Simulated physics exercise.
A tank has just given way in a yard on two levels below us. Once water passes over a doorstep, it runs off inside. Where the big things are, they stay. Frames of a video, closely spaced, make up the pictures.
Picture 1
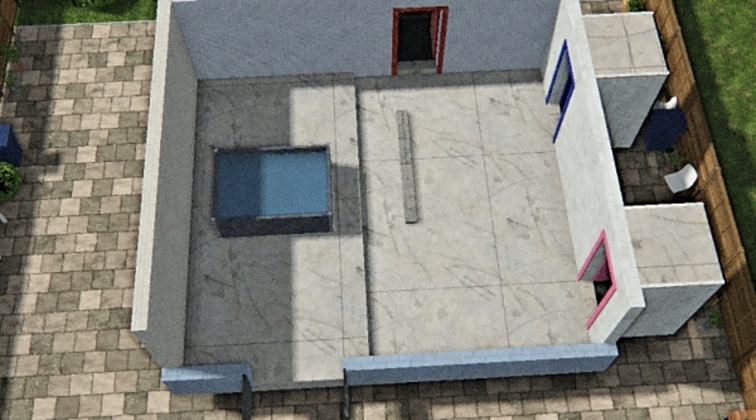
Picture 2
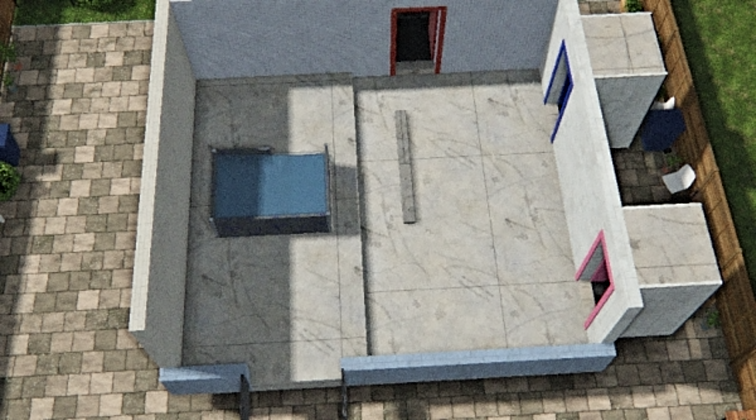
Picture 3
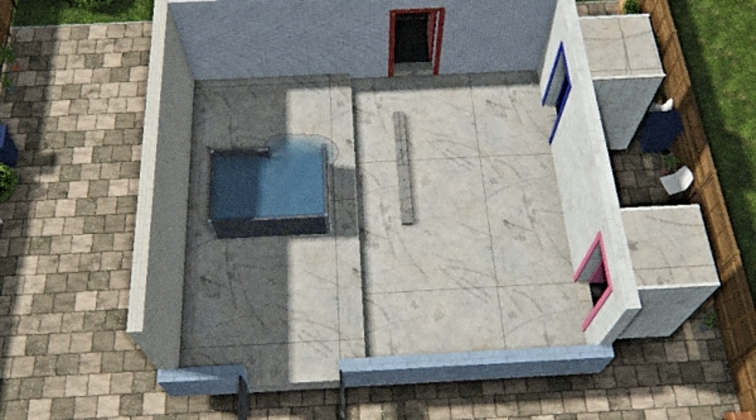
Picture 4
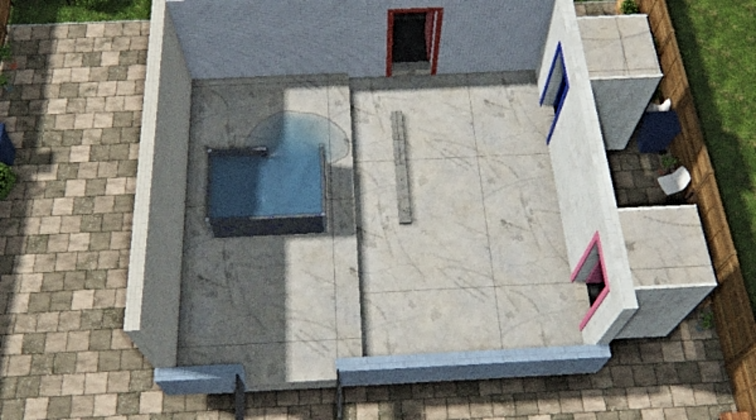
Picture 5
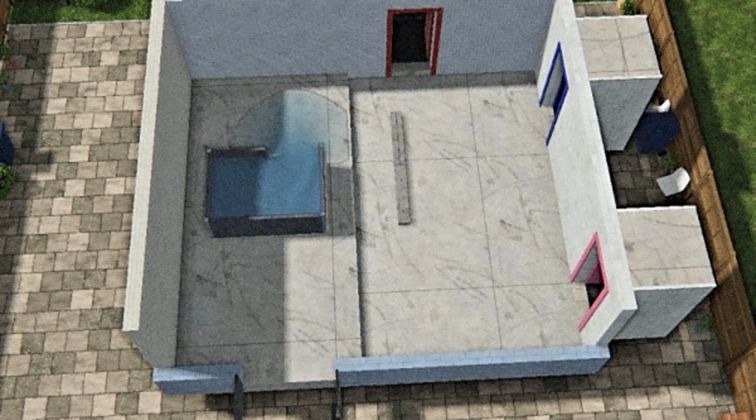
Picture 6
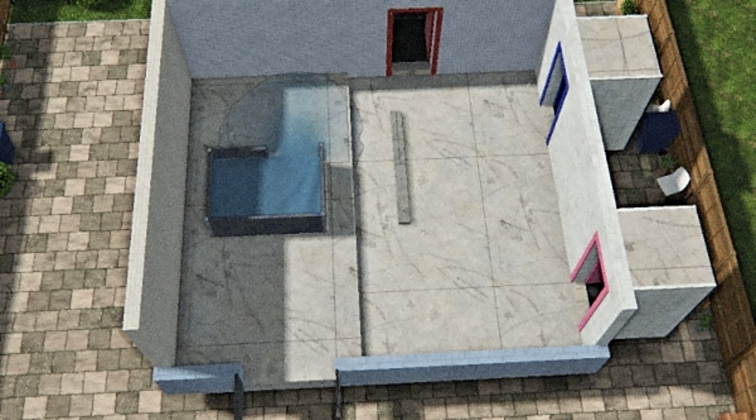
Water poured out of the far side of a dark-walled tank in a walled yard, starting as a small patch and spreading across the pale paving toward the back wall with the red-framed doorway.
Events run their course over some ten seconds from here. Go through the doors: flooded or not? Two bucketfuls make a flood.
Outcome: The red door is not swamped; the blue door is swamped; the pink door is not swamped.
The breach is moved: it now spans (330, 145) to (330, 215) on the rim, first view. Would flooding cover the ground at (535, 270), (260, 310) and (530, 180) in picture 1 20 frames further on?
Soaked, untouched, soaked.
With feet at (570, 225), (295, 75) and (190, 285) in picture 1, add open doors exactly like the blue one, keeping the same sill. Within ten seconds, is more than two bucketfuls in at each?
Result per door - within the limit; past the limit; within the limit.
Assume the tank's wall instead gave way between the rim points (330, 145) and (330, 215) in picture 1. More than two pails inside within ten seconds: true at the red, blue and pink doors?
So the red one ends up below, the blue one ends up above and the pink one ends up above.
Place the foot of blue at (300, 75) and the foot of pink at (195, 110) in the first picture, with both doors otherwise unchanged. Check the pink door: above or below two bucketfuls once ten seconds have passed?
As I see it, the pink door exceeds the limit.
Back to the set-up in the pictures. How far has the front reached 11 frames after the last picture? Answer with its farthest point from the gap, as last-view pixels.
At roughly (504, 74).
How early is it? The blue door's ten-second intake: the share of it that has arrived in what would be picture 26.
Around 10 %.
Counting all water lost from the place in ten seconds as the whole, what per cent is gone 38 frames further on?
Estimated share: Close to 55 %.
A moment on, water covers 15 % of the floor; the red door not reached, the blue door not reached, the pink door not reached.
Next, water covers 20 % of the floor; the red door wet at the sill, nothing in, the blue door not reached, the pink door not reached.
Then, water covers 35 % of the floor; the red door wet at the sill, nothing in, the blue door under two buckets in, the pink door not reached.
Later, water covers 60 % of the floor; the red door under two buckets in, the blue door over two buckets in, the pink door wet at the sill, nothing in.
In the end, water covers 85 % of the floor; the red door under two buckets in, the blue door far over two buckets in, the pink door wet at the sill, nothing in.
